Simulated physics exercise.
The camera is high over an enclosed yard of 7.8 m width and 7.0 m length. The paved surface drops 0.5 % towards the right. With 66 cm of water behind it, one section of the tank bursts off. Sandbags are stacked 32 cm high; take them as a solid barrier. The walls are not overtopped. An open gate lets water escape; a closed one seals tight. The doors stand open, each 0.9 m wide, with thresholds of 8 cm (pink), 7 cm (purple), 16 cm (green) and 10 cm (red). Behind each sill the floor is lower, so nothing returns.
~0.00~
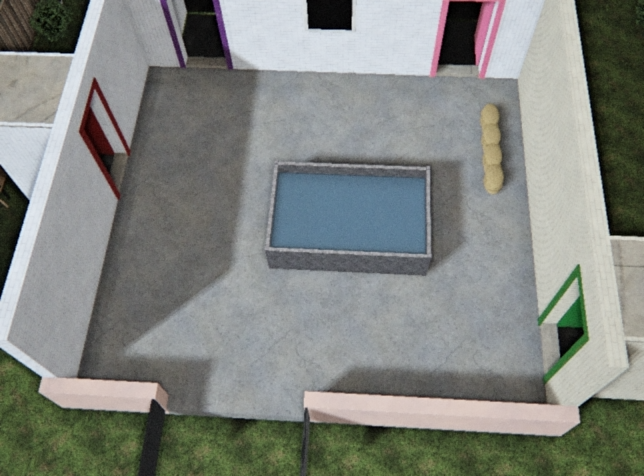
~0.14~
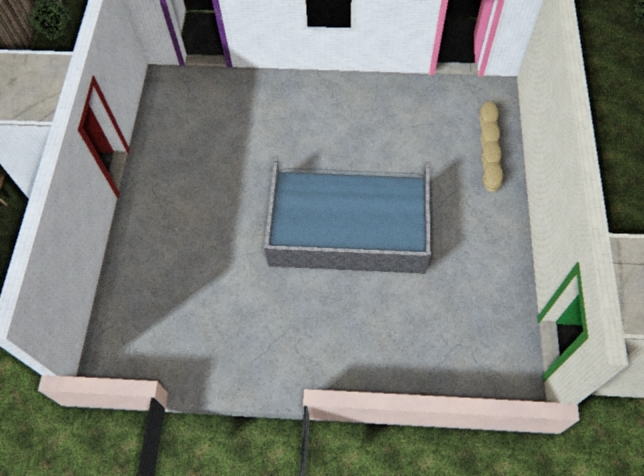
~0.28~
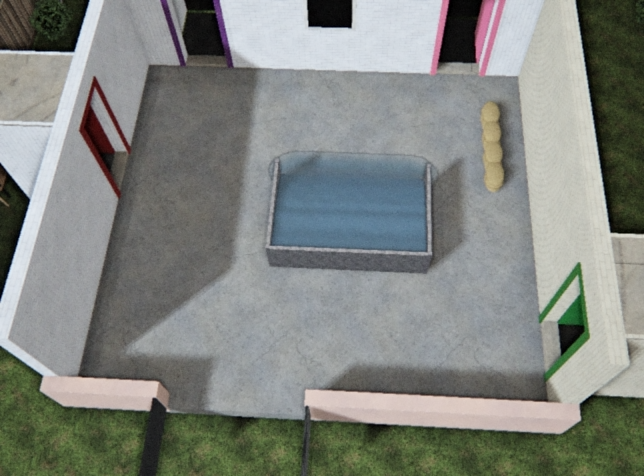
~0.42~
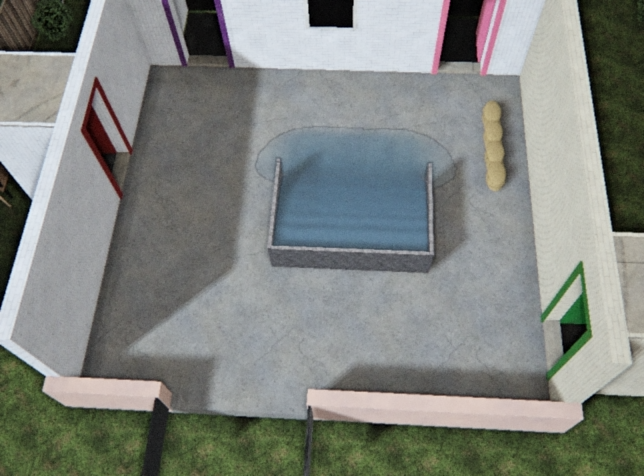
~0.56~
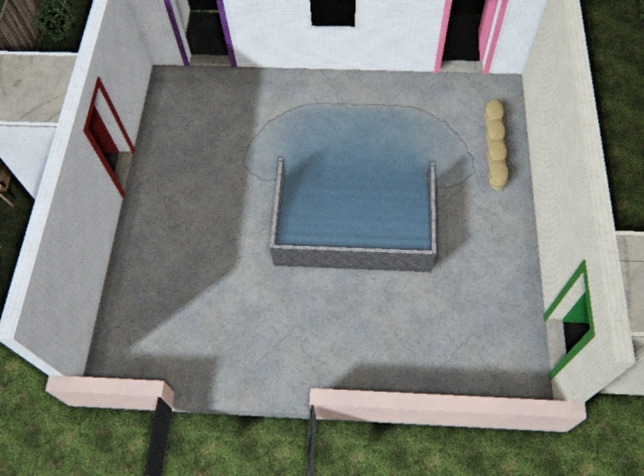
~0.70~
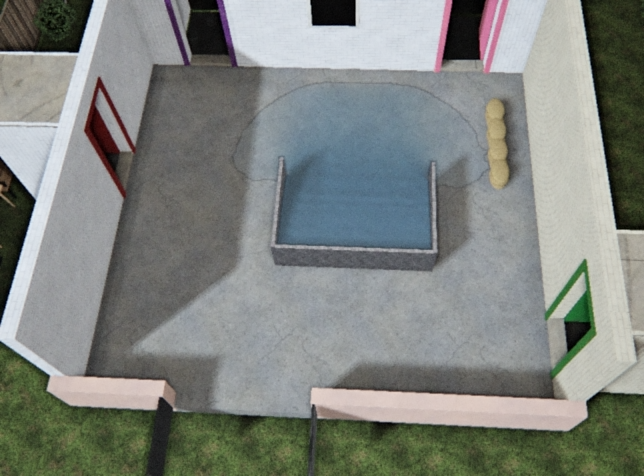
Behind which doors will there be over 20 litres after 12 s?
Within that time: At the pink door it exceeds the limit; at the purple door it goes over the limit; at the green door it does not reach the limit; at the red door it keeps below the limit.
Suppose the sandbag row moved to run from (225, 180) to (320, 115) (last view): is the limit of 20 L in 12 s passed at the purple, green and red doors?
Then: Purple not over, green below, red not over.
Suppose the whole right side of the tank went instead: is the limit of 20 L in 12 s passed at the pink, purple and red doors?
Then: Pink past it, purple below, red not over.
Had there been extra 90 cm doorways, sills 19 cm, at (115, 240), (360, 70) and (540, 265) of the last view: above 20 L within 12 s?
In that order: Under, over, below.
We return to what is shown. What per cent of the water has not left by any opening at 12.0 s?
Some 86 per cent remains.
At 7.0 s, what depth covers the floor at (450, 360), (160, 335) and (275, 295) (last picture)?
Roughly 4, 3 and 1 cm, in turn.
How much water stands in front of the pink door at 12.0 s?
Roughly 4.5 cm deep.
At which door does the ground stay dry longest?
It is the green one.
After 1.4 s water covers 25 % of the floor and is deepest (44 cm) near (356, 74); pink door 17 cm at the sill, 3 L in, purple door not reached, green door not reached, red door not reached.
After 2.2 s water covers 30 % of the floor and is deepest (39 cm) near (521, 78); pink door 22 cm at the sill, 43 L in, purple door 13 cm at the sill, 1 L in, green door not reached, red door not reached.
After 3.5 s water covers 40 % of the floor and is deepest (32 cm) near (512, 78); pink door 16 cm at the sill, 98 L in, purple door 10 cm at the sill, 16 L in, green door not reached, red door 4 cm at the sill, 0 L in.
After 7.0 s water covers 85 % of the floor and is deepest (14 cm) near (495, 386); pink door 9 cm at the sill, 183 L in, purple door 9 cm at the sill, 37 L in, green door 4 cm at the sill, 0 L in, red door 6 cm at the sill, 0 L in.
After 12.0 s water covers 95 % of the floor and is deepest (9 cm) near (315, 297); pink door 4 cm at the sill, 186 L in, purple door 4 cm at the sill, 39 L in, green door 7 cm at the sill, 0 L in, red door 4 cm at the sill, 0 L in.
